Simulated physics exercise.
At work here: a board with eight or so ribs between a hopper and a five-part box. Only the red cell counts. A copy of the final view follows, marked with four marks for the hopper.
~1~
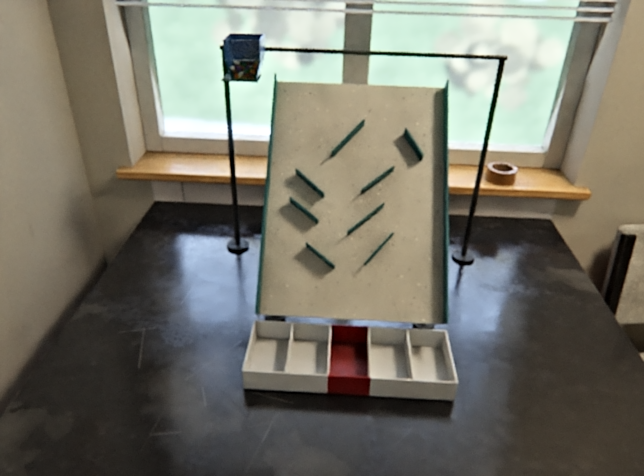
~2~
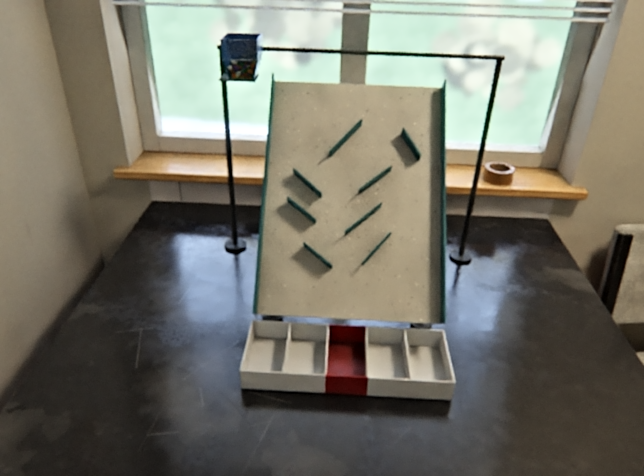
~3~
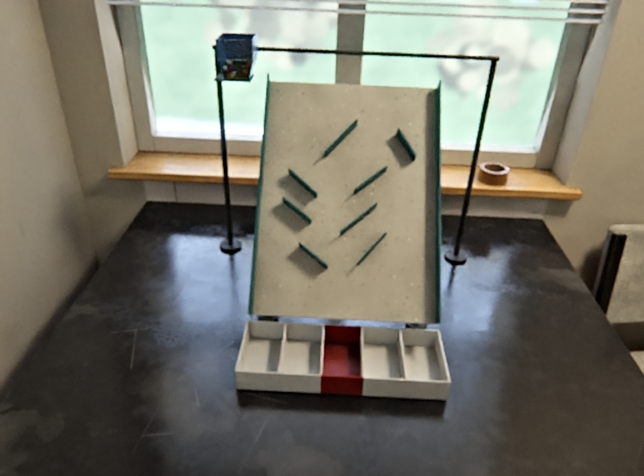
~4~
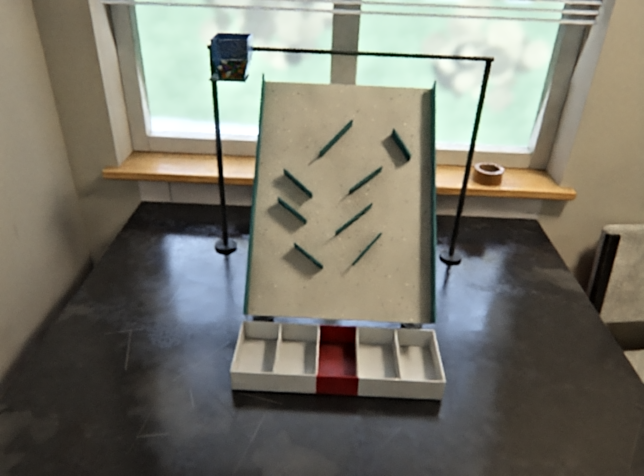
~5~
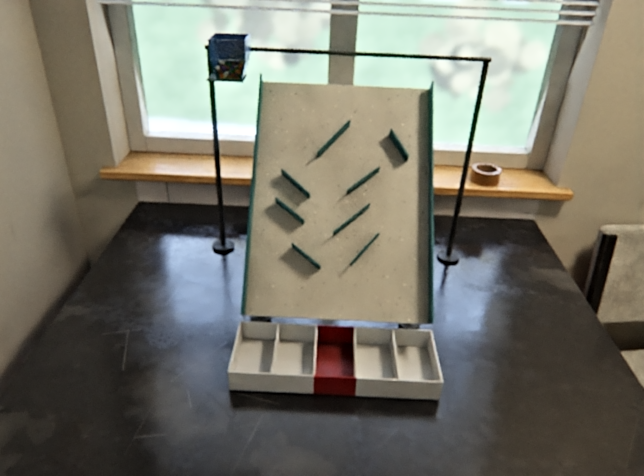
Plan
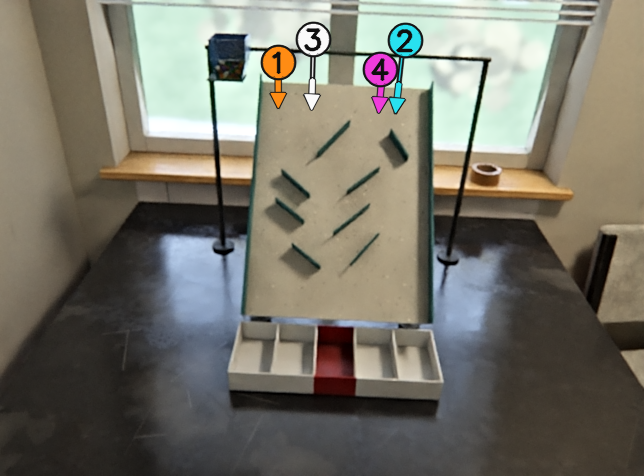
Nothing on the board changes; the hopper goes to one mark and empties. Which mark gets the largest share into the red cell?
Take 3.
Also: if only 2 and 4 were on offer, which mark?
That would be 4.
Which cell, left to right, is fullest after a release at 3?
It is the third one.
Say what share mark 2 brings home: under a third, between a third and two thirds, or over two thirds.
Mark 2 gives under a third.
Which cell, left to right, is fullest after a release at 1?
The first from the left.
On the marked copy, mark 1 meets the board at (278, 102); mark 2 meets the board at (396, 107); mark 3 meets the board at (311, 104); mark 4 meets the board at (379, 107).
For mark 1, about a quarter in the red cell, about two thirds in other cells.
For mark 2, about a quarter in the red cell, most in other cells.
For mark 3, most in the red cell, about a quarter in other cells.
For mark 4, about a third in the red cell, about half in other cells, a stray few held on the board.
